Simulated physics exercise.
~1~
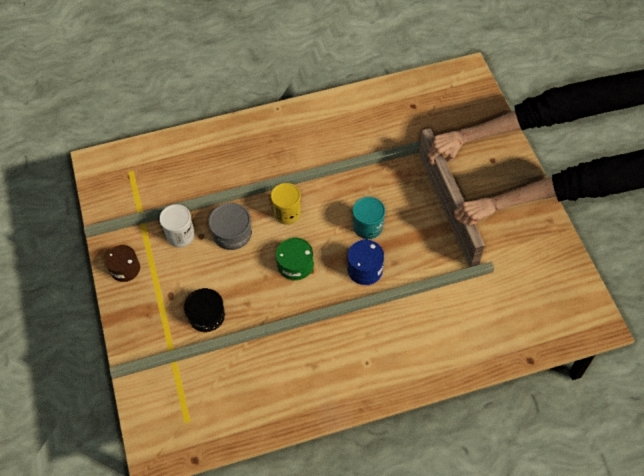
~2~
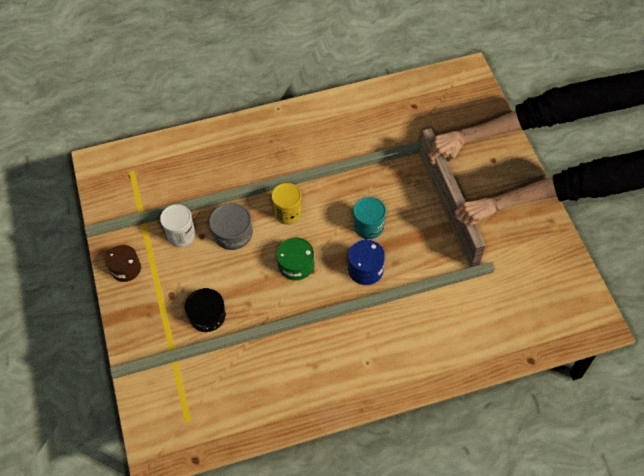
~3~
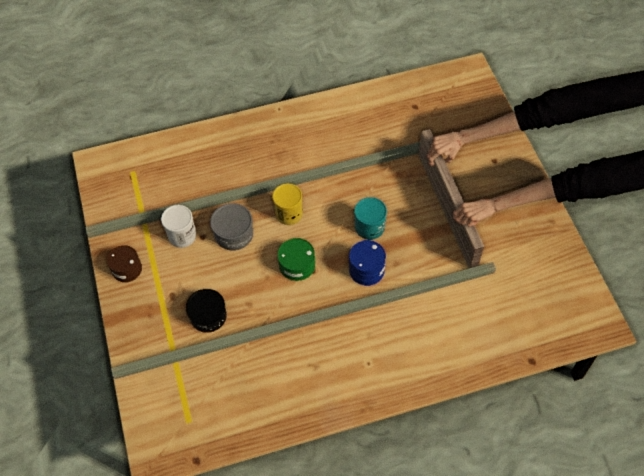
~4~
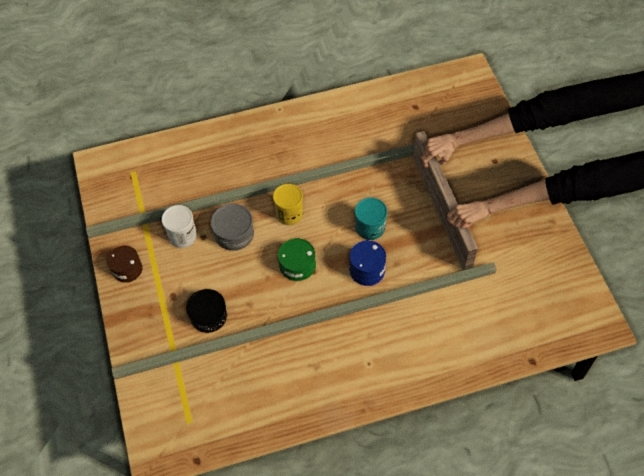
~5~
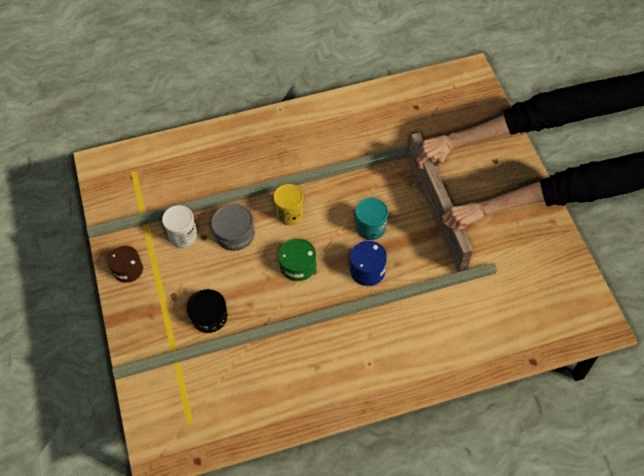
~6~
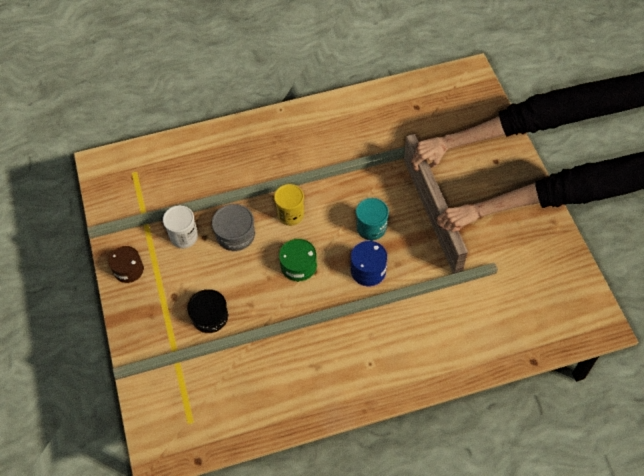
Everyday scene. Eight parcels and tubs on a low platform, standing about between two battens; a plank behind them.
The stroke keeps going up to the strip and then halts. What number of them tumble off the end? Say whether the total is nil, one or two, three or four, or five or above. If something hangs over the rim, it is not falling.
The total is one or two.
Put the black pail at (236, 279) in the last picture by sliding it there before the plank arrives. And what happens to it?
Result: It stays aboard.
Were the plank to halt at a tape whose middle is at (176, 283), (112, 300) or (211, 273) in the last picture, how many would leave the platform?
Try by try, 1, 8 and 0.
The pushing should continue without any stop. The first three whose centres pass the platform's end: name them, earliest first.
You'd see the brown canister first, then the black pail, then the grey pail.
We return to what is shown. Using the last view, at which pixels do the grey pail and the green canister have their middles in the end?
Near (108, 271) and (125, 311).
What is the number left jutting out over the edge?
The count would be 2.
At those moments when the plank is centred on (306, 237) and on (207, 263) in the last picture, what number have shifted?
The first count is 4, and then it's 8.
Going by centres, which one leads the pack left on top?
That's the black pail.
Early on, none off yet; brown canister at rest near (126, 265); white pail at rest near (181, 228); black pail at rest near (209, 312).
A while later, none off yet; brown canister at rest near (126, 265); white pail travelled a little near (165, 230); black pail travelled a little near (205, 315).
Finally, the number that fall off is one or two; lost, brown canister.
